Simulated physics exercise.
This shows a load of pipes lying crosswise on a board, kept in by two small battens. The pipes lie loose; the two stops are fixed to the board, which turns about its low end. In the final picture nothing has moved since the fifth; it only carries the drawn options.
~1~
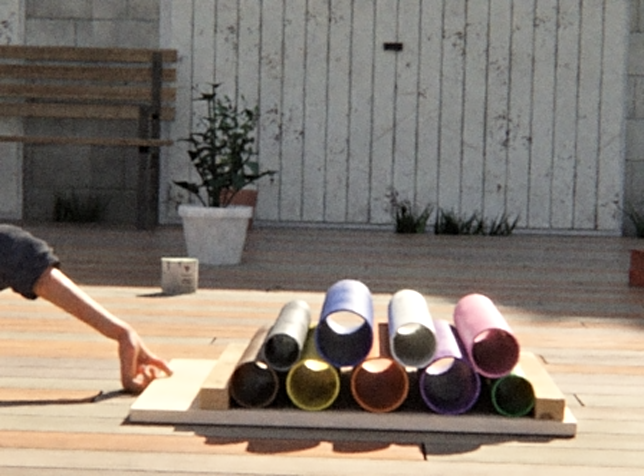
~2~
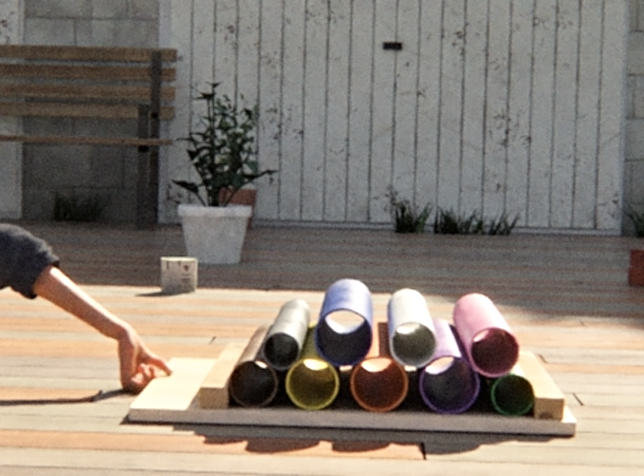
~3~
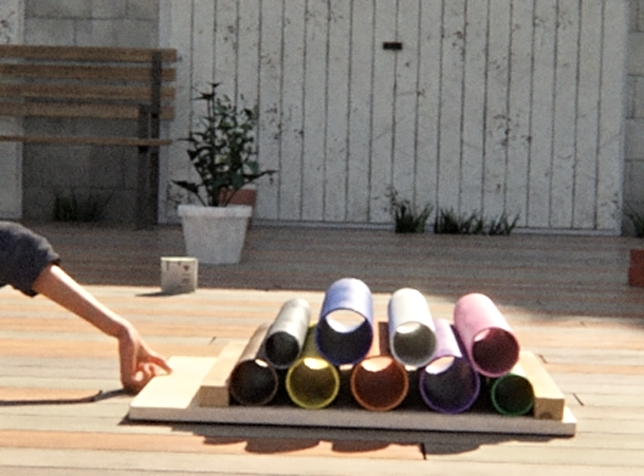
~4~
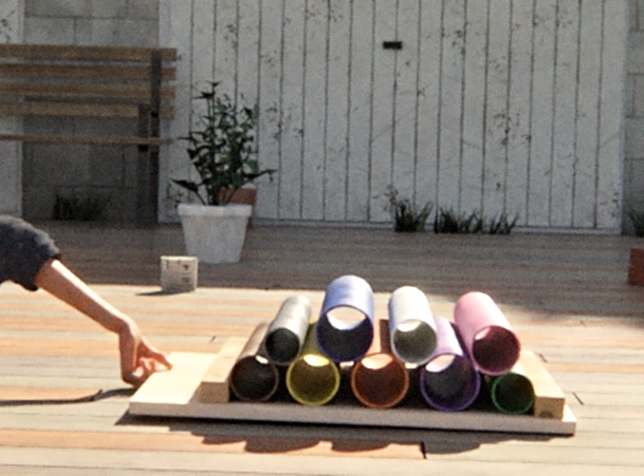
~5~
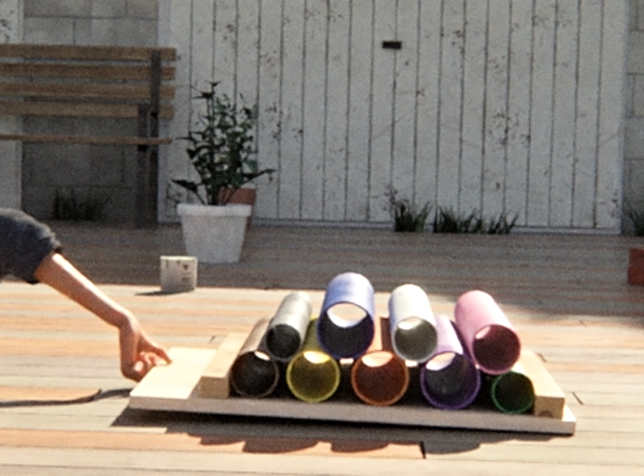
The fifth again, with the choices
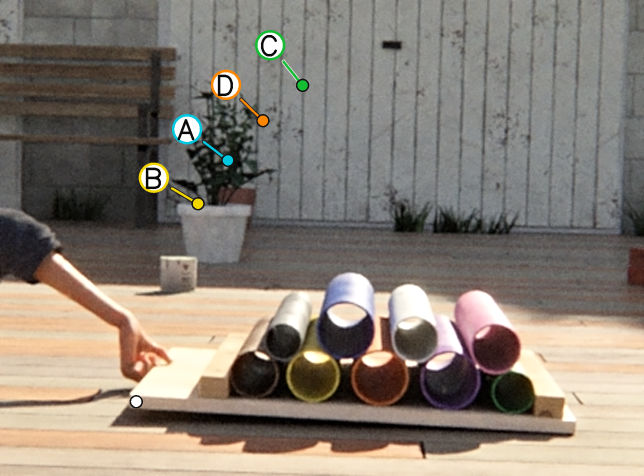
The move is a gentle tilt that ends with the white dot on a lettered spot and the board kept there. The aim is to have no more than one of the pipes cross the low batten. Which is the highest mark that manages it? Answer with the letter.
Stop at B.
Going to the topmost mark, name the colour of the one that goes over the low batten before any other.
The pink one.
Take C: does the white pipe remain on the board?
No.
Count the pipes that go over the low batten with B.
With B, one.
On the marked copy, A at (228, 160); B at (198, 204); C at (303, 85); D at (263, 121); the white dot at (136, 402).
Following B. Soon after the start, board at 17°.
Later, board at 29°.
In the end, board at 29°, one over the low batten (pink).
As for the rest, A three over the low batten (pink, blue, white); C four over the low batten (grey, pink, blue, white); D four over the low batten (grey, pink, blue, white).
